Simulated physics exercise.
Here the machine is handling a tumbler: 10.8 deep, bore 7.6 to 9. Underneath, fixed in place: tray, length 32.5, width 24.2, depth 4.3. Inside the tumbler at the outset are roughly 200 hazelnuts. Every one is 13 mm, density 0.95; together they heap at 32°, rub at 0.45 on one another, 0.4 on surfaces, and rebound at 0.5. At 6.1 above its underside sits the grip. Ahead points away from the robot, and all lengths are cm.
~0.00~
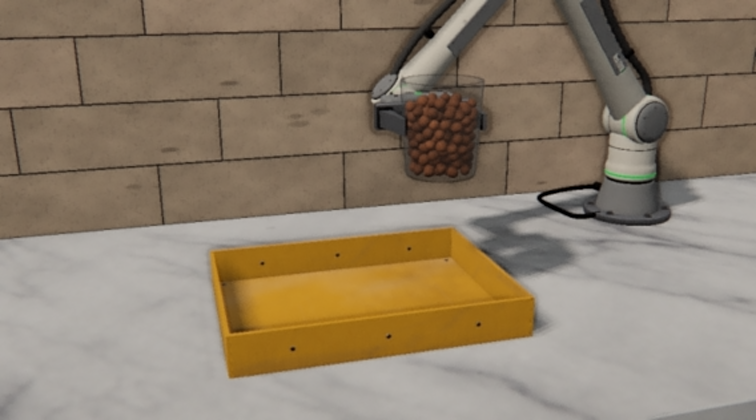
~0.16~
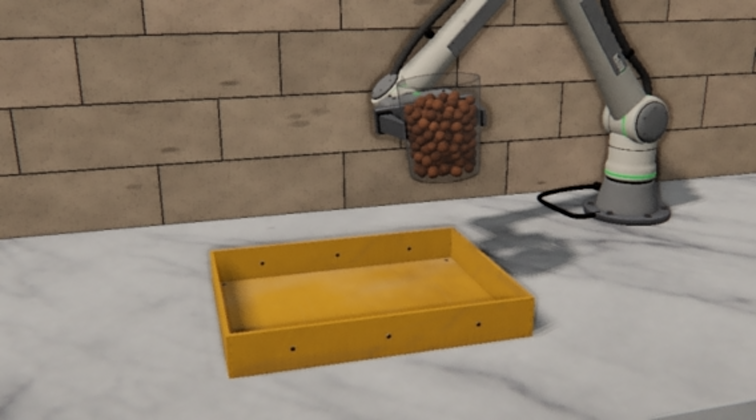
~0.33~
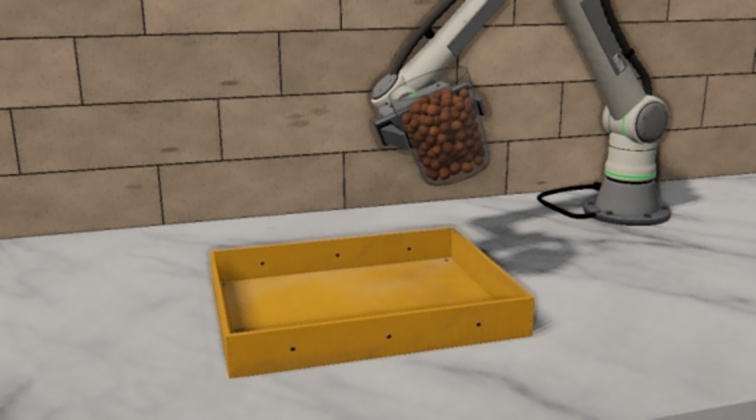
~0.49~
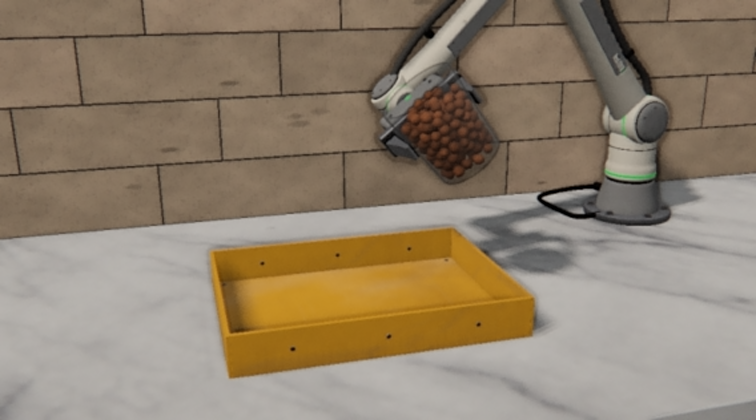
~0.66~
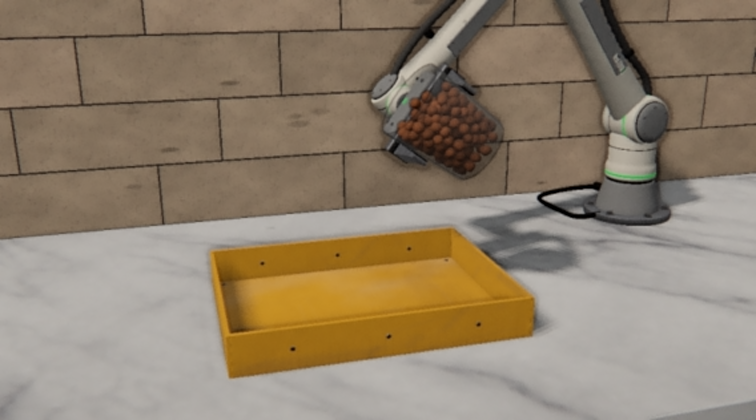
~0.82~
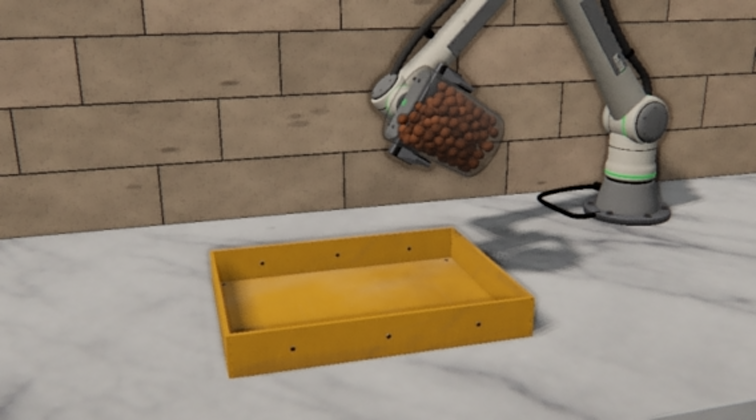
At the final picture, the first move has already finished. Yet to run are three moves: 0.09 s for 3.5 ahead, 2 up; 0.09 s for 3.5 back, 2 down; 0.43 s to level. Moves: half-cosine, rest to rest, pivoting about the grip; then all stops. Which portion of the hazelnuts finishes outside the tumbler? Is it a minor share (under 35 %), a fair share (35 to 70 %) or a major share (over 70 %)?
It is a fair share.
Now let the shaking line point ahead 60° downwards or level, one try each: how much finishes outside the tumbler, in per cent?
Near 0 and 25 percent respectively.
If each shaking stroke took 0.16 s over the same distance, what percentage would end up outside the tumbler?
That change gives some 5 percent.
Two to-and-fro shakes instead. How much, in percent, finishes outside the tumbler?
In that case it would be roughly 50 per cent.
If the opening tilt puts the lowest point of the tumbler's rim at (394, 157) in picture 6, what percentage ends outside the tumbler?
Roughly 85 percent, give or take.
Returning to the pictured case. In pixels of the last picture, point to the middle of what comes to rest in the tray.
It ends up close to (285, 306).
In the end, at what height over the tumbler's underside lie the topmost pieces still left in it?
I'd put it at close to 7.5 centimetres.
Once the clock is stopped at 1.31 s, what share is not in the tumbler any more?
Close to 45 per cent of the load is out at that point.
After 1.06 s, tilted 56° forward, highest piece 25 above the table; 123 in the tumbler, 78 in flight or on a rim.
After 1.31 s, tilted 11° forward, highest piece 25 above the table; 109 in the tumbler, 89 in the tray, 3 in flight or on a rim.
After 1.63 s, level, highest piece 23 above the table; 109 in the tumbler, 88 in the tray, 4 on the table or floor.
After 2.68 s, level, highest piece 23 above the table; 109 in the tumbler, 88 in the tray, 4 on the table or floor.
At rest, 109 in the tumbler, 88 in the tray, 4 on the table or floor. That is 46 % outside the tumbler.
